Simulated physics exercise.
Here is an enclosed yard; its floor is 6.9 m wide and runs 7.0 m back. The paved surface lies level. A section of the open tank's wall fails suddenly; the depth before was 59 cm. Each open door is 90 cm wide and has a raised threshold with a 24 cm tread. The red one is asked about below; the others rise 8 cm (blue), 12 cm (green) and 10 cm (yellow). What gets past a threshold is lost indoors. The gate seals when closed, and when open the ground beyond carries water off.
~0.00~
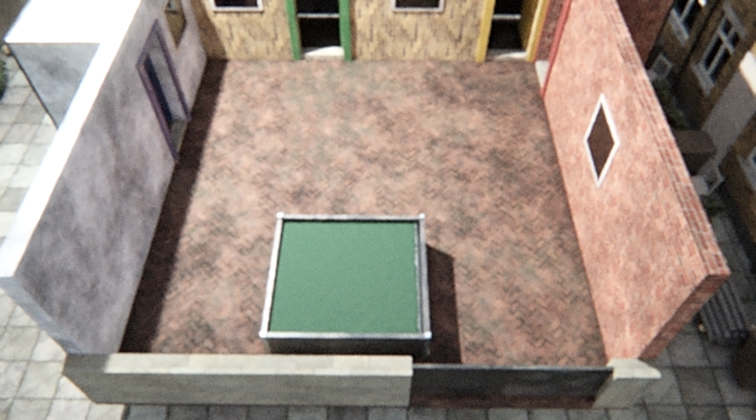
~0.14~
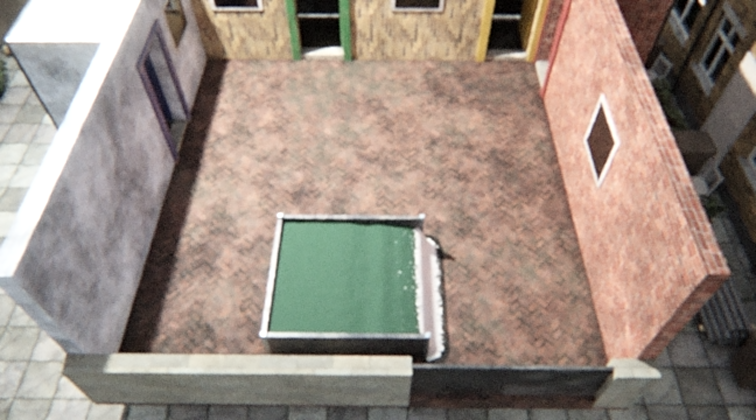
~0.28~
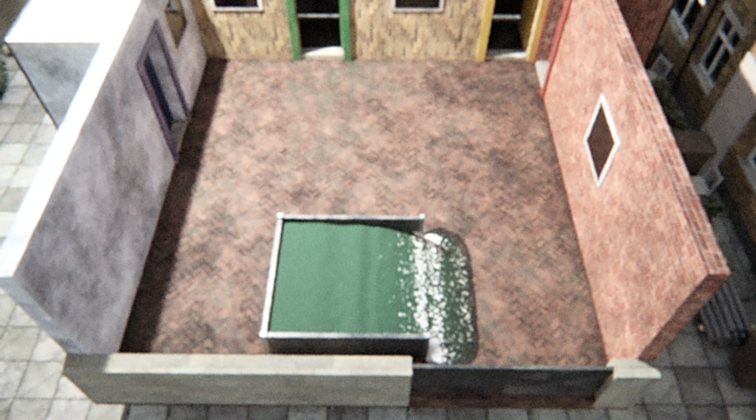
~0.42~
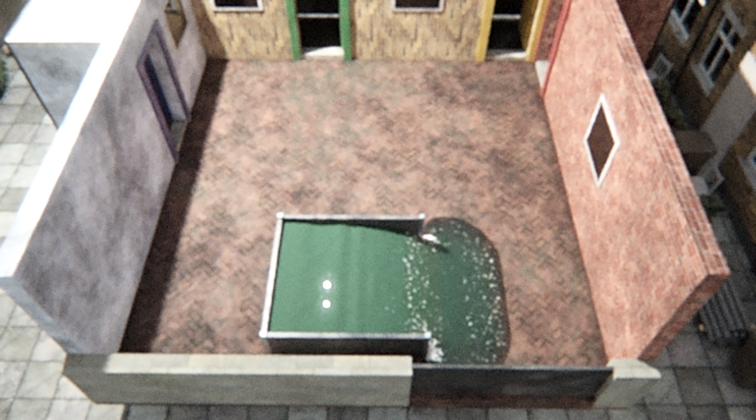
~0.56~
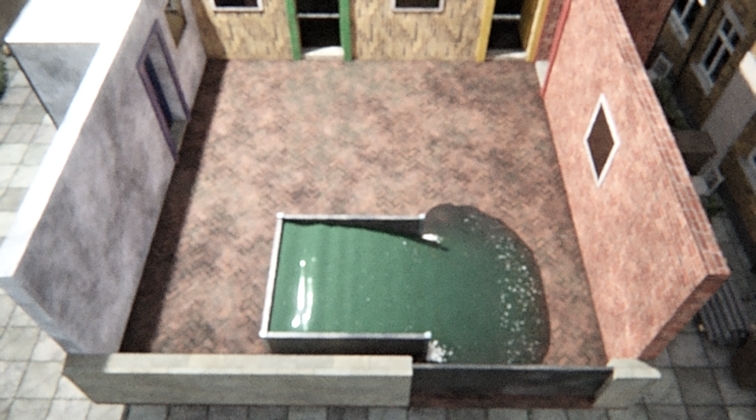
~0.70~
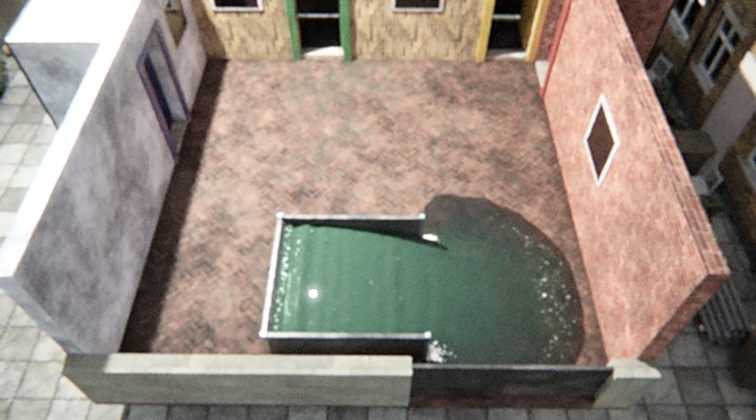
Green water pours from the right side of an open tank and spreads across the brick-paved yard.
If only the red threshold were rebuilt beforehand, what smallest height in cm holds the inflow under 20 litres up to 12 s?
Some 11 cm above the ground.
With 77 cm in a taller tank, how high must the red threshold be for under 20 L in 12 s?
About 14.0 cm.
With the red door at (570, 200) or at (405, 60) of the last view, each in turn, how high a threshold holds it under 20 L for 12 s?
About 15 and 8.5 cm.
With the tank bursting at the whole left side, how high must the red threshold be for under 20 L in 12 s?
Then roughly 10.0 cm.
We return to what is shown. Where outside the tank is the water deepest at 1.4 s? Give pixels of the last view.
At about (608, 371).
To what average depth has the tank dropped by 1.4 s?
Roughly 32 cm on average.
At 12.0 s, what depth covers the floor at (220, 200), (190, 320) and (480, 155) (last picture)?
About 4, 3 and 6 cm.
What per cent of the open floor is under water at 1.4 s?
Near 20 per cent is wet.
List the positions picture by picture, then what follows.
In the first picture, still water, 59 cm deep, in the open tank at (349, 275); the red door at (550, 37) is dry.
In the second picture, water pours out at (421, 288) and has run 0.3 m, to (442, 353); about 8 cm deep outside, 59 cm at the back.
In the third picture, water pours out at (421, 290) and has run 0.8 m, to (474, 334); about 11 cm deep outside, 59 cm at the back.
In the fourth picture, water pours out at (421, 291) and has run 1.2 m, to (505, 346); about 9 cm deep outside, 59 cm at the back.
In the fifth picture, the front is at (544, 331), 1.8 m from the gap at (421, 291); 4.5 m2 of floor is wet, 58 cm left at the back.
In the sixth picture, the gap is at (420, 291), the front 2.3 m out at (577, 312); the back of the open tank holds 50 cm; 3.6 m in a straight line remain to the red door at (550, 37).
After 1.4 s water covers 20 % of the floor, deepest (42 cm) near (608, 371); it has not reached the red door.
After 3.0 s water covers 30 % of the floor, deepest (28 cm) near (598, 383); 4 cm at the red door, 0 litres in over its 9 cm threshold.
After 12.0 s water covers 95 % of the floor, deepest (8 cm) near (584, 383); 5 cm at the red door, 35 litres in over its 9 cm threshold.
At the red door as built, the water arrived by 2.7 s and peaked near 14 cm at 6.8 s.
With a threshold of 10 cm, 26 litres would have come in within the 12 s; with 13.5 cm, 7 litres. So under 20 litres takes about 11 cm.
